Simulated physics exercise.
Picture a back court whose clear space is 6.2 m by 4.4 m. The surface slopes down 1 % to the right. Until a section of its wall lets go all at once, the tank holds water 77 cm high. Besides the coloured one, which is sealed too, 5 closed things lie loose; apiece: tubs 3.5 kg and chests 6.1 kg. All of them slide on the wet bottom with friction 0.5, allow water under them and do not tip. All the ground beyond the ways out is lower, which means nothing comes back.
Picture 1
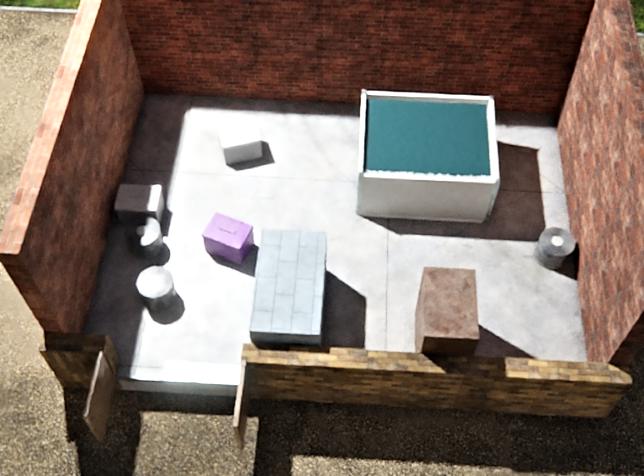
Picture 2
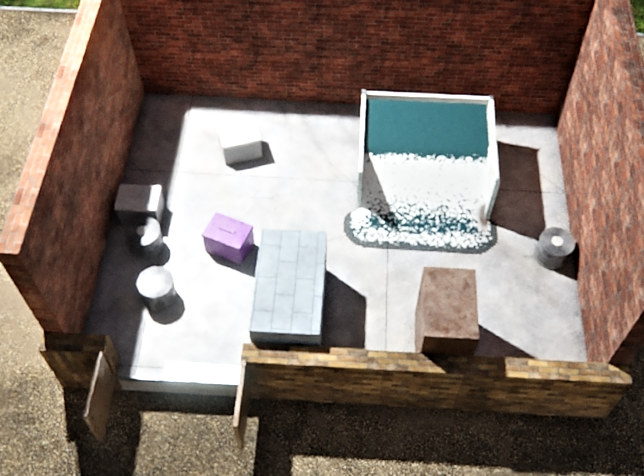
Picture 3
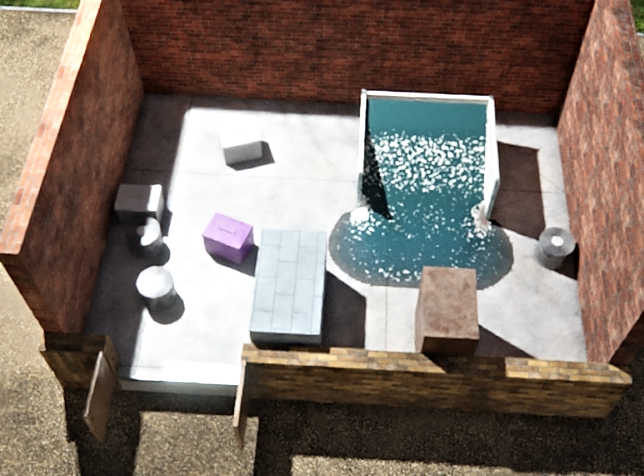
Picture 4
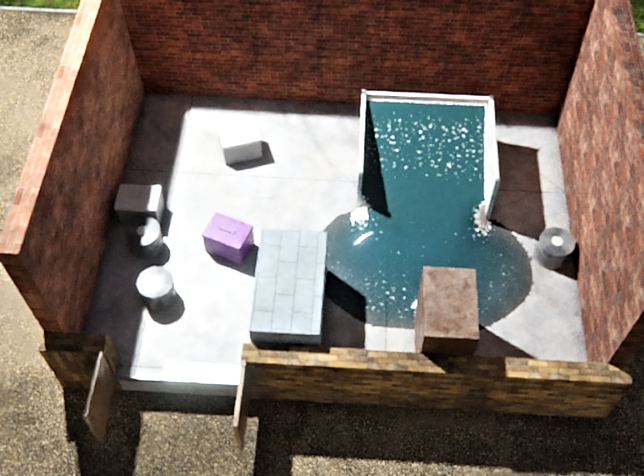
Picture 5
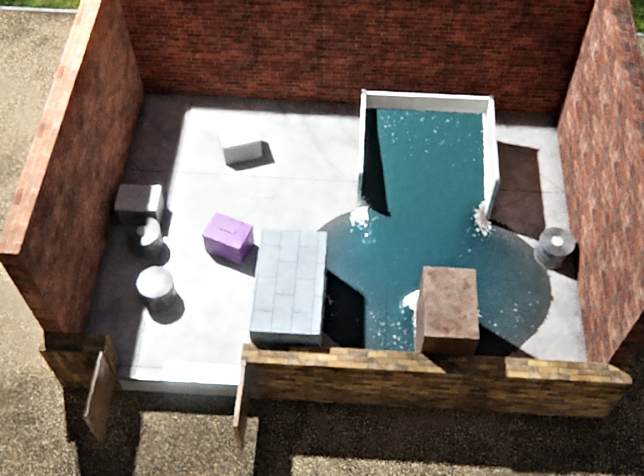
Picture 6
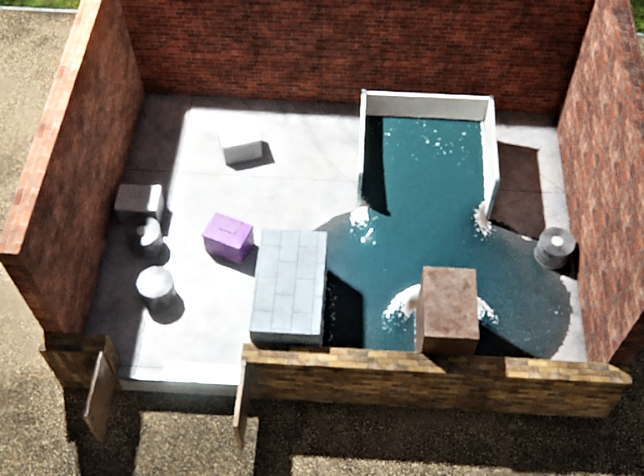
Teal water poured out through the front of a white tank in a brick-walled yard, spread across the pale floor toward the right and splashed around a brown block, while the purple chest stayed still.
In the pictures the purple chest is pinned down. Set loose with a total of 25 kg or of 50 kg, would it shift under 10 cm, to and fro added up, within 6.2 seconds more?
I'd say the lighter mass already keeps it put.
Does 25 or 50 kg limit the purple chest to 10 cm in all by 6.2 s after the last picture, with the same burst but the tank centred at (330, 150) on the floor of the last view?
Then neither load is enough.
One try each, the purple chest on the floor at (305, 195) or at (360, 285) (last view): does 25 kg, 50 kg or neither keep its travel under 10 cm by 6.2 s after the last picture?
Heavy one only, then no option.
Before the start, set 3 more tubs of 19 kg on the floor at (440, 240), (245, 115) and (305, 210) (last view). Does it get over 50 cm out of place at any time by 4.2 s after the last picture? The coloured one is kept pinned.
Results, in sequence: Exceeded / not exceeded / exceeded.
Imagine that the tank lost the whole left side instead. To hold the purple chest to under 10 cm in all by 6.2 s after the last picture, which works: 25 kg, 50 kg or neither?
Result: Neither option succeeds.
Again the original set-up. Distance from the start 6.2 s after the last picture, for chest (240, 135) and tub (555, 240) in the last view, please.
140 cm and 400 cm.
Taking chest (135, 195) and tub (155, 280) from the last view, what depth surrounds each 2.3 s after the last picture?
Roughly 0 and 1 cm.
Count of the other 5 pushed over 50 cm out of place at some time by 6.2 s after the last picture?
I get 2.
Then, 0.6 s after the last picture the purple chest would be 0 cm from its start with 25 kg and 0 cm from its start with 50 kg; 3 cm of water round it then.
Then, 2.3 s after the last picture the purple chest would be 0 cm from its start with 25 kg and 0 cm from its start with 50 kg; 2 cm of water round it then.
Then, 4.2 s after the last picture the purple chest would be 0 cm from its start with 25 kg and 0 cm from its start with 50 kg; 2 cm of water round it then.
Then, 6.2 s after the last picture the purple chest would be 0 cm from its start with 25 kg and 0 cm from its start with 50 kg; 5 cm of water round it then.
